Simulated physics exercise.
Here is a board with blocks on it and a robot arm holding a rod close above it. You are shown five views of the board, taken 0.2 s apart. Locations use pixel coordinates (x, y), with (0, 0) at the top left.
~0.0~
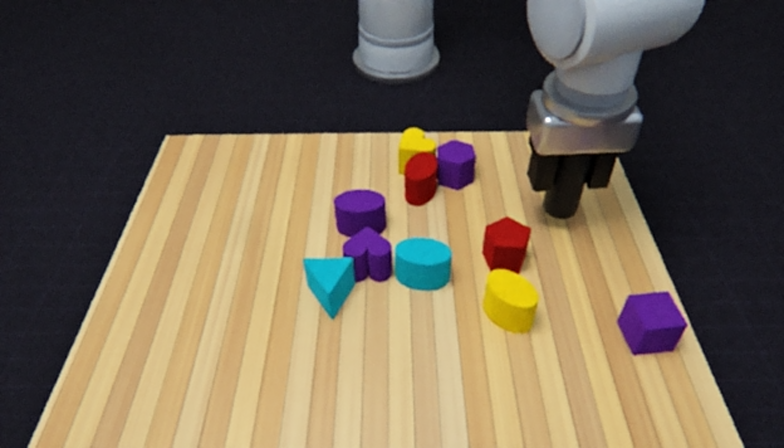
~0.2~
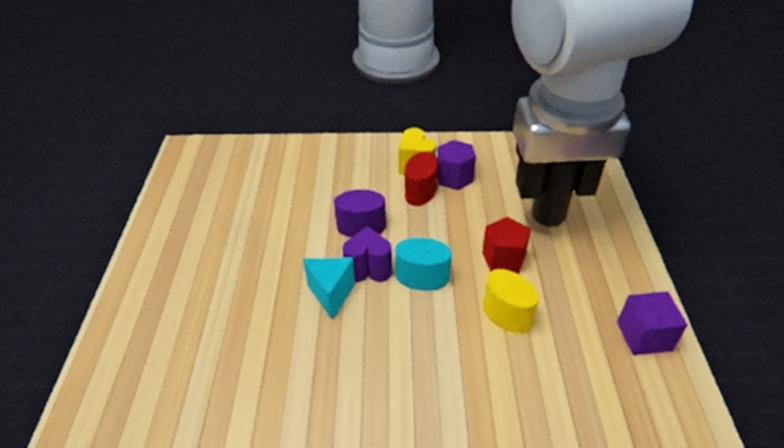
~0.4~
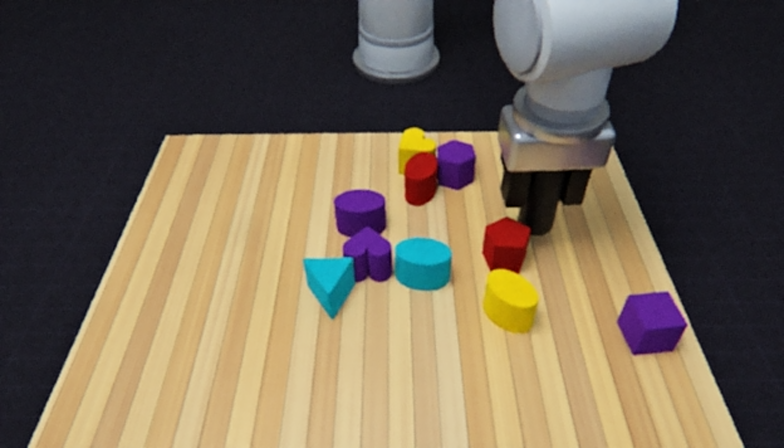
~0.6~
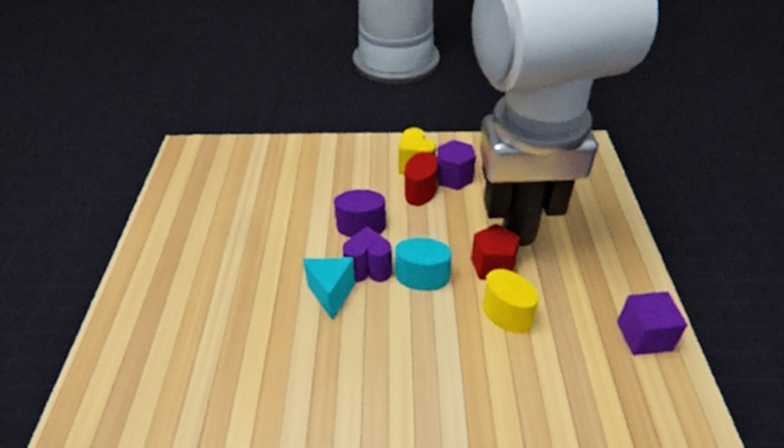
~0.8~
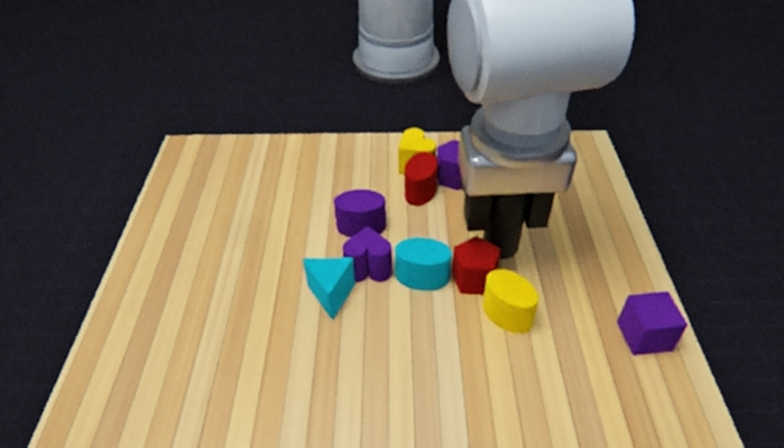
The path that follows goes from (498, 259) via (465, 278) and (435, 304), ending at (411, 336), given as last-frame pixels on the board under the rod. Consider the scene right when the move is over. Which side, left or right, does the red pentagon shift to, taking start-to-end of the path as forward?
Facing from start to end, it will go to the left.
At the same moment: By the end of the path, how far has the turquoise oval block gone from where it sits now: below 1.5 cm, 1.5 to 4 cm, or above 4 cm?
It ends 1.5 to 4 cm away.
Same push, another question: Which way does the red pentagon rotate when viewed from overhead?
From the top: Counterclockwise.
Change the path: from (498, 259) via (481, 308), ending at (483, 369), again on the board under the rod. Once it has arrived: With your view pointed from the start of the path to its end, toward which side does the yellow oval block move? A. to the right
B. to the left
B
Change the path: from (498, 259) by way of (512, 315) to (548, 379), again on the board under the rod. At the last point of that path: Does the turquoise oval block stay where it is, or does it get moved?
That block remains where it is.
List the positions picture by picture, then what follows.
In the first picture, rod's lower end at (559, 209); purple heart at (367, 243); turquoise oval block at (423, 250); red pentagon at (509, 232); yellow oval block at (513, 287).
In the second picture, rod at (548, 216); blocks still.
In the third picture, rod at (535, 225); blocks still.
In the fourth picture, rod at (519, 235); red pentagon at (498, 240).
In the fifth picture, rod at (500, 247); purple heart at (367, 243); turquoise oval block at (423, 250); red pentagon at (478, 253); yellow oval block at (513, 287).
What follows on the original path. One third of the way, rod at (465, 267); purple heart at (364, 242); turquoise oval block at (410, 259), turned 40° clockwise; red pentagon at (455, 281), turned 20° anticlockwise.
Two thirds of the way, rod at (436, 293); purple heart at (363, 241); turquoise oval block at (399, 264), turned 75° clockwise; red pentagon at (436, 312), turned 45° anticlockwise.
At the end, rod at (411, 324); purple heart at (363, 241); turquoise oval block at (396, 265), turned 85° clockwise; red pentagon at (430, 344), turned 70° anticlockwise; yellow oval block still.
